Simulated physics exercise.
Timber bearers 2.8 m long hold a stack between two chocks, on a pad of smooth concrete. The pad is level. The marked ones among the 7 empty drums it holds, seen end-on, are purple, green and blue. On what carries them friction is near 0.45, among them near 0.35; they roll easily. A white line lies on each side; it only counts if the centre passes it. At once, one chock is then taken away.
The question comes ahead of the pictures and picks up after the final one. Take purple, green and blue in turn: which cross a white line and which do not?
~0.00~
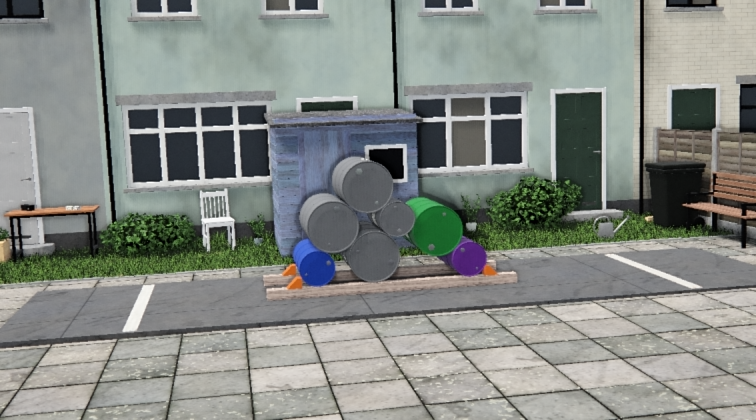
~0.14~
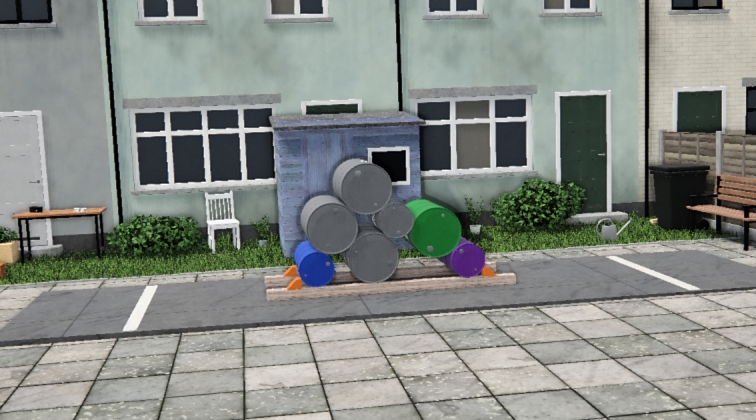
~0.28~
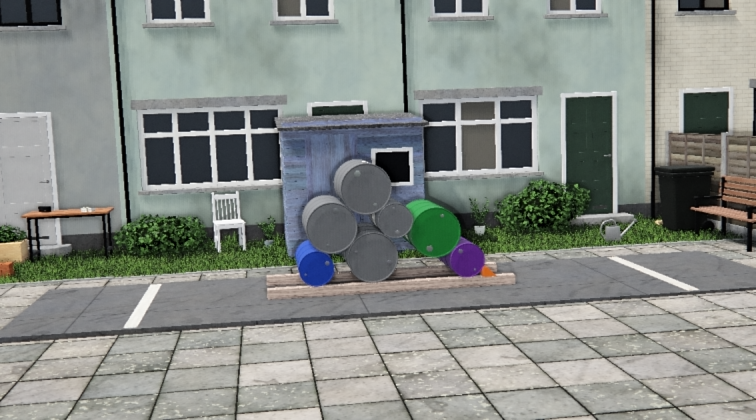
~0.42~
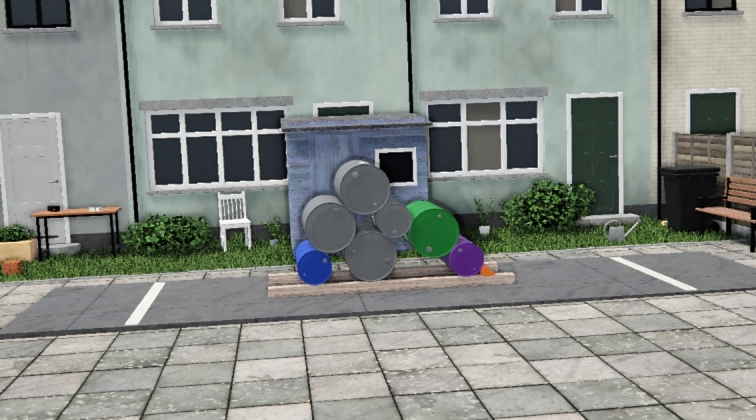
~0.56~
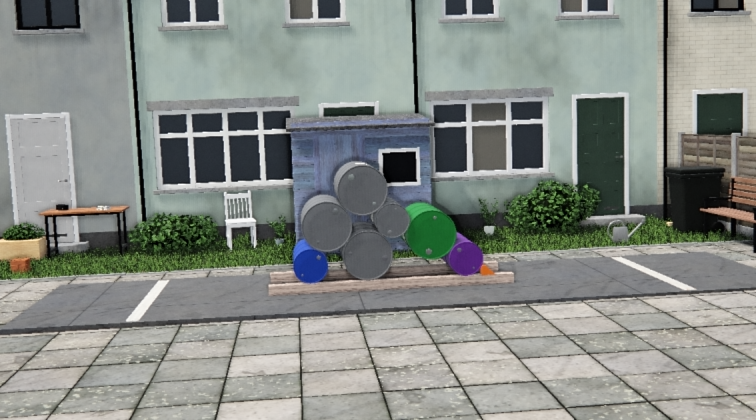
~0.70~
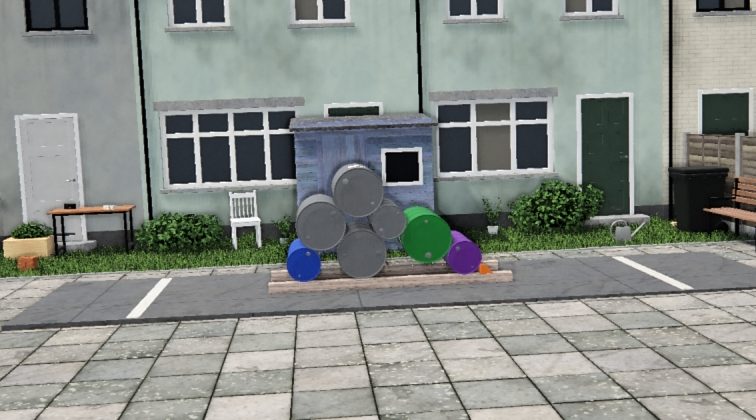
Purple: Inside the lines; green: Inside the lines; blue: Over a line.
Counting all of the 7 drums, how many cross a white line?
Count: 1.
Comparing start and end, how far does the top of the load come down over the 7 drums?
30 cm.
By 1.5 s, purple is on the bearers, 55 cm from the bearers' right end; green is on the bearers, 105 cm from the bearers' right end; blue is off the bearers, 100 cm short of the left line, rolling left; 0 of 7 have crossed.
By 2.5 s, blue is past the left line; as before, purple, green; 1 of 7 has crossed.
Finally (3.6 s), purple is on the bearers, 55 cm from the bearers' right end; green is on the bearers, 105 cm from the bearers' right end; blue is past the left line; 1 of 7 has crossed.
